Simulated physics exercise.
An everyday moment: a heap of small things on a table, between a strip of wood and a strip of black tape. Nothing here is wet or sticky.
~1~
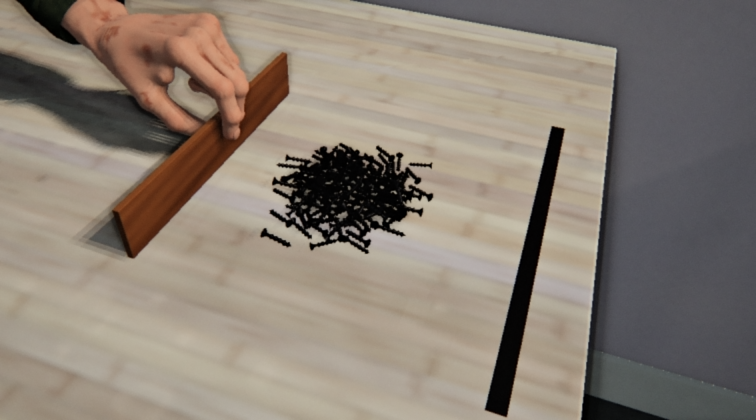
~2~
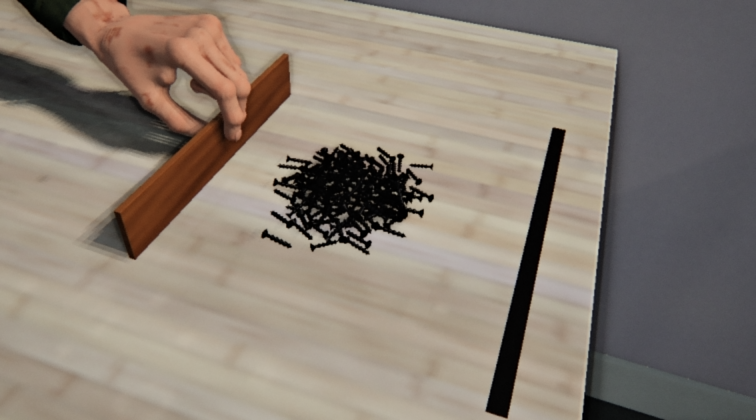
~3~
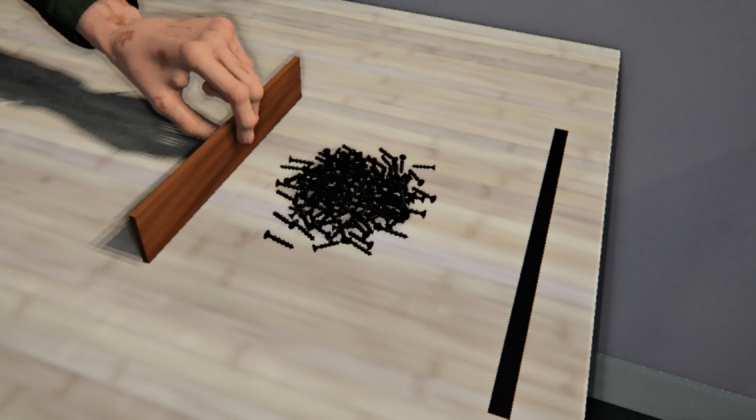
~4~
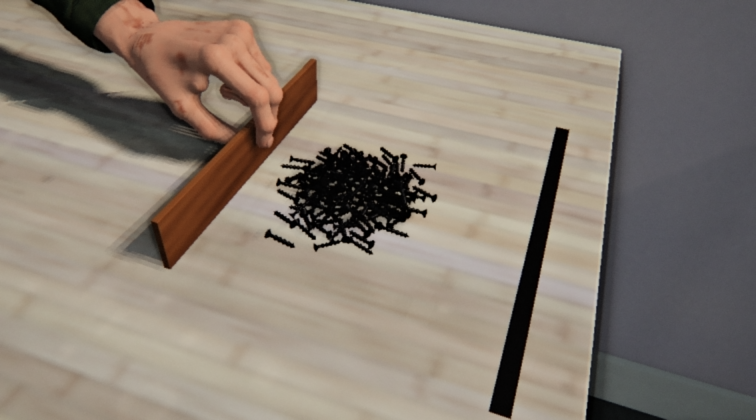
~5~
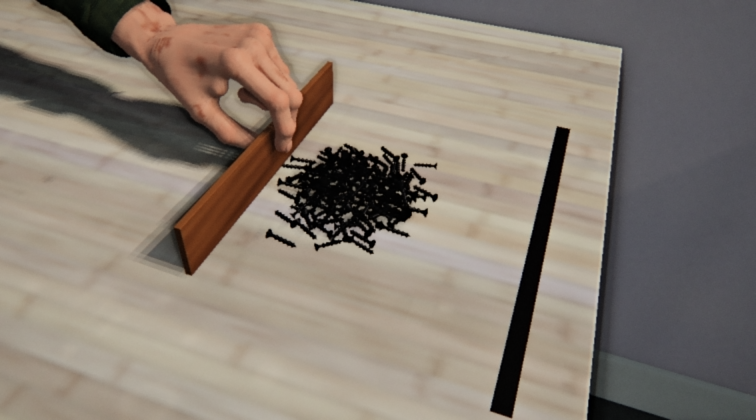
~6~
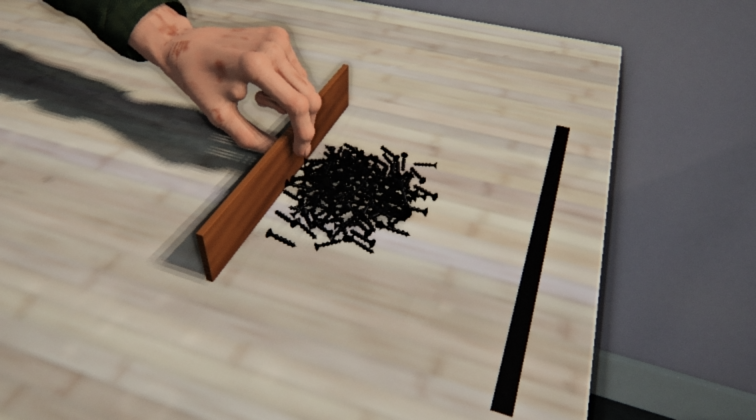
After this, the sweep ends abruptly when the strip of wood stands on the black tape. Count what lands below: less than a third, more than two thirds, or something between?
The part that falls is from one third to two thirds.
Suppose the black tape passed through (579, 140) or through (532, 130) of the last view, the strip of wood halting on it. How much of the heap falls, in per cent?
In turn 70 and 10 in a hundred.
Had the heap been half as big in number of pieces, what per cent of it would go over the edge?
Near 30 %.
Soon, strip of wood still moving, near (421, 165); heap all on the table, its front near (506, 240).
A while on, strip of wood stopped at the black tape; heap about a quarter over the edge.
Towards the end, strip of wood stopped at the black tape; heap about half over the edge.
Finally, strip of wood stopped at the black tape; heap about half over the edge.
